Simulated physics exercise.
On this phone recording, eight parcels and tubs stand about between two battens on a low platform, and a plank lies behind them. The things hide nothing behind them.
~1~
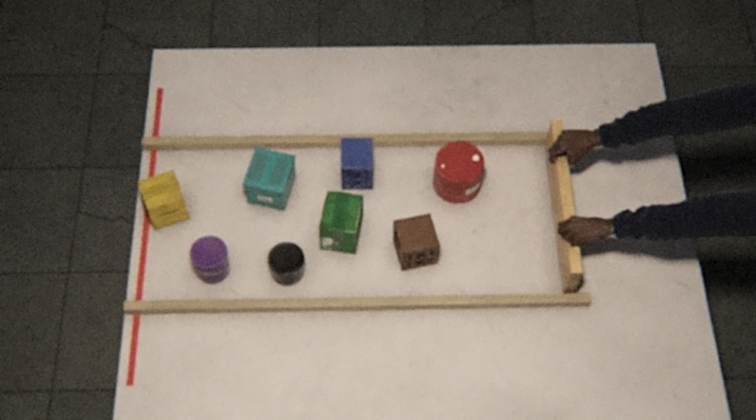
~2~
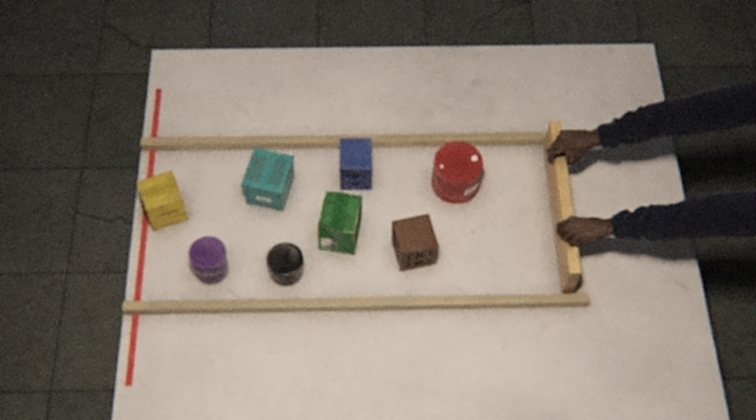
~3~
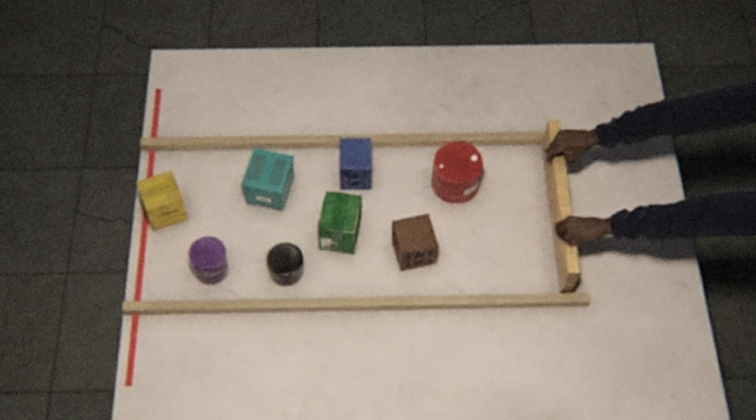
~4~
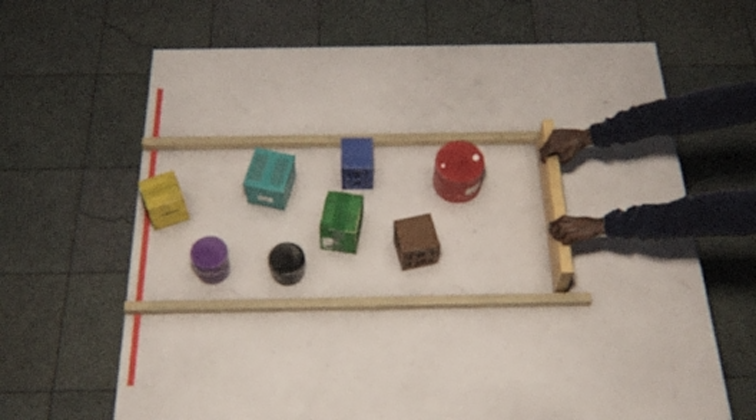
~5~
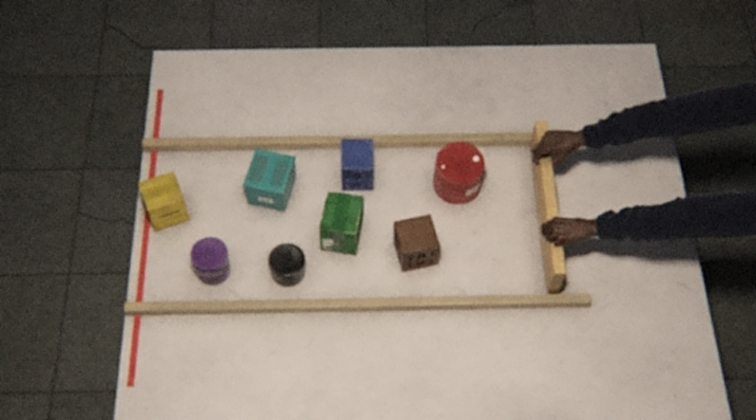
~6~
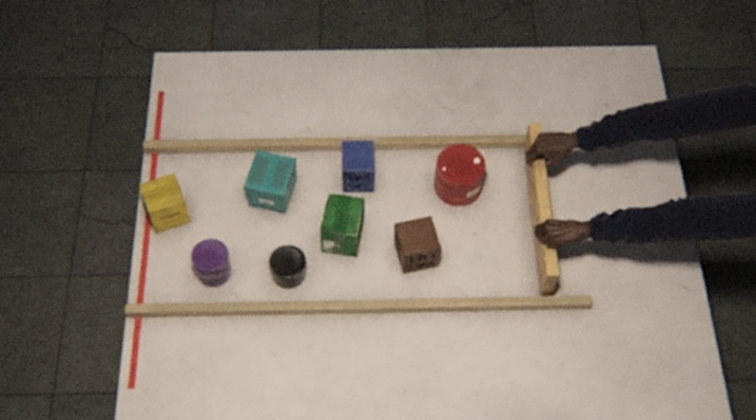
Two hands held a wooden plank behind eight colourful boxes and tubs standing between two wooden strips, then slid it a short way left, while the objects themselves stayed where they were.
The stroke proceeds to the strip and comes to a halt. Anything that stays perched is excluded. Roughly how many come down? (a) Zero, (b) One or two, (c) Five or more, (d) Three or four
Option c: Five or more.
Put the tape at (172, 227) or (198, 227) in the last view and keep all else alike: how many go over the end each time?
Down on the ground: 4 and 2.
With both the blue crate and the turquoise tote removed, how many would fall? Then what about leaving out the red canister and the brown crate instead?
In the first try 6, in the other 6.
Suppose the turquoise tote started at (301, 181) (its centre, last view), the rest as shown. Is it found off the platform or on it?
Result: It falls away.
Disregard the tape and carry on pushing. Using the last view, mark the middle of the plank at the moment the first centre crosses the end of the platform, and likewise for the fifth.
I'd put the first at about (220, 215) and the next at about (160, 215).
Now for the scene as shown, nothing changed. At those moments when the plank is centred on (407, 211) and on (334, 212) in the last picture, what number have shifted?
Tally at point one: 3; at point two: 6.
Soon after, none off yet; yellow box at rest near (166, 203); purple pail at rest near (212, 263); turquoise tote at rest near (272, 182).
After that, none off yet; yellow box at rest near (166, 203); purple pail displaced a little near (204, 263); turquoise tote displaced about its own width near (215, 176).
In the end, the number that fall off is five or more; gone, red canister, brown crate, blue crate, green box, black pail, turquoise tote, purple pail and yellow box.
